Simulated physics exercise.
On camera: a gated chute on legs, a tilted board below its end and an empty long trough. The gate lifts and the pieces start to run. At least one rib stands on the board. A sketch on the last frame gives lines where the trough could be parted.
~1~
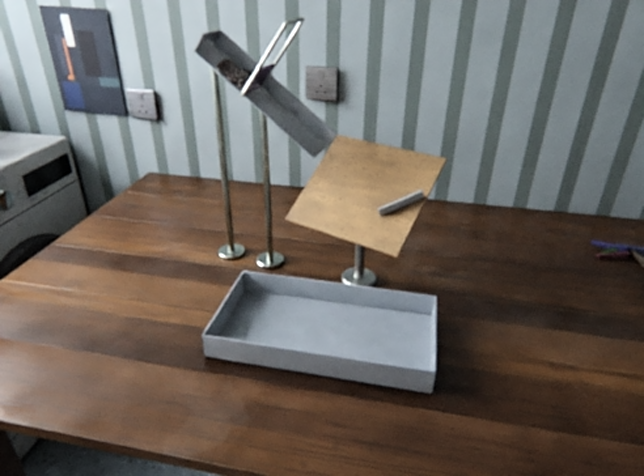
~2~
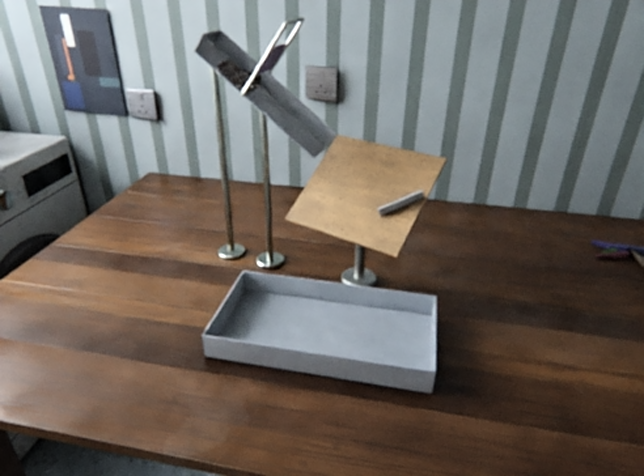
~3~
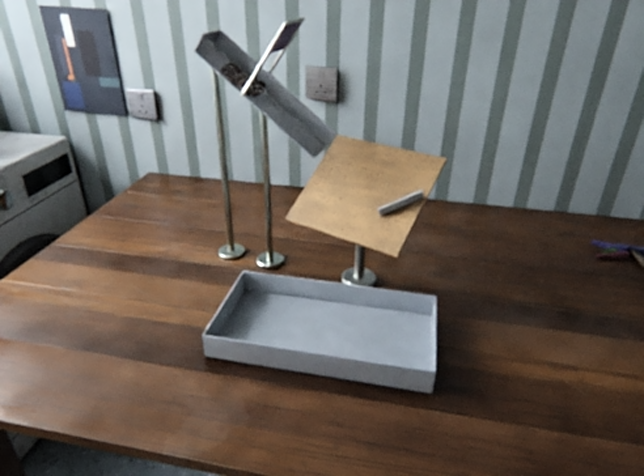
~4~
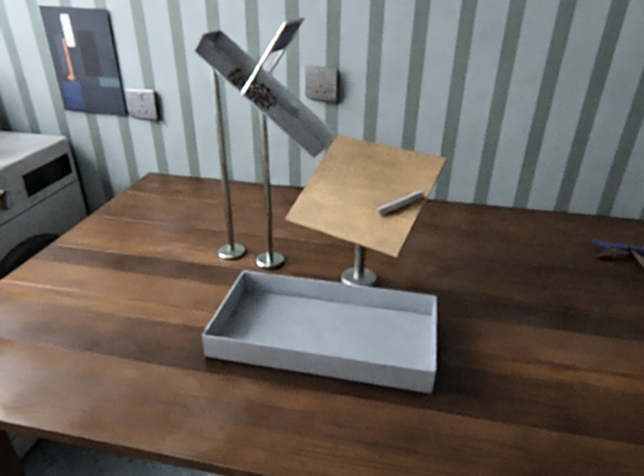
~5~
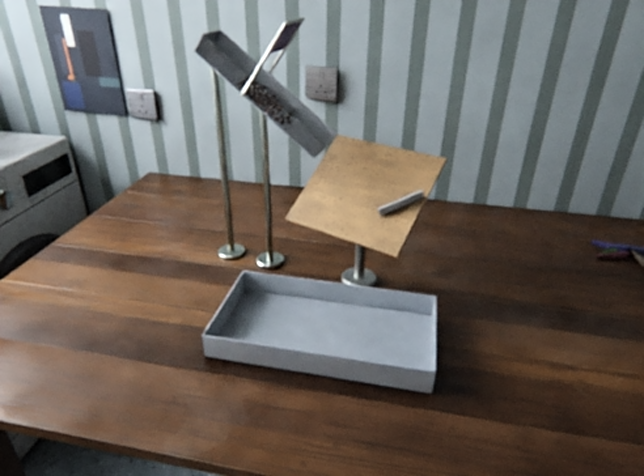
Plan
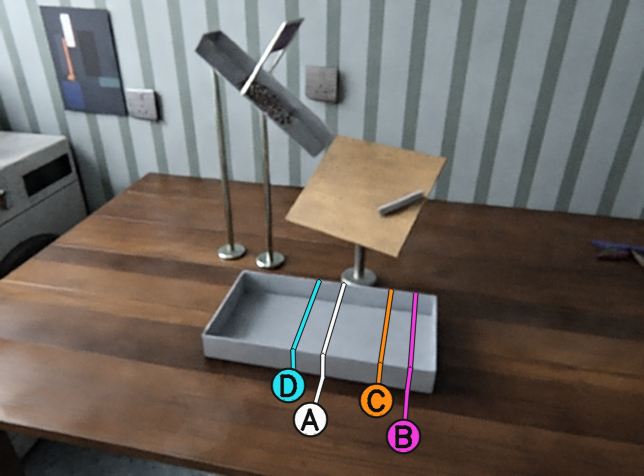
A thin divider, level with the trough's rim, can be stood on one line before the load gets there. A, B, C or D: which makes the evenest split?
Choose A.
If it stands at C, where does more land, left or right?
More lands on the left.
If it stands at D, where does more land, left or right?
More lands on the right.
On the marked copy, line A crosses the front rim at (323, 354); line B crosses the front rim at (410, 367); line C crosses the front rim at (380, 363); line D crosses the front rim at (293, 349).
For line A, of what is caught, close to half on the left of the divider, close to half on the right.
For line B, of what is caught, all but a few on the left of the divider, a small share on the right.
For line C, of what is caught, the bulk on the left of the divider, a small share on the right.
For line D, of what is caught, a small share on the left of the divider, all but a few on the right.
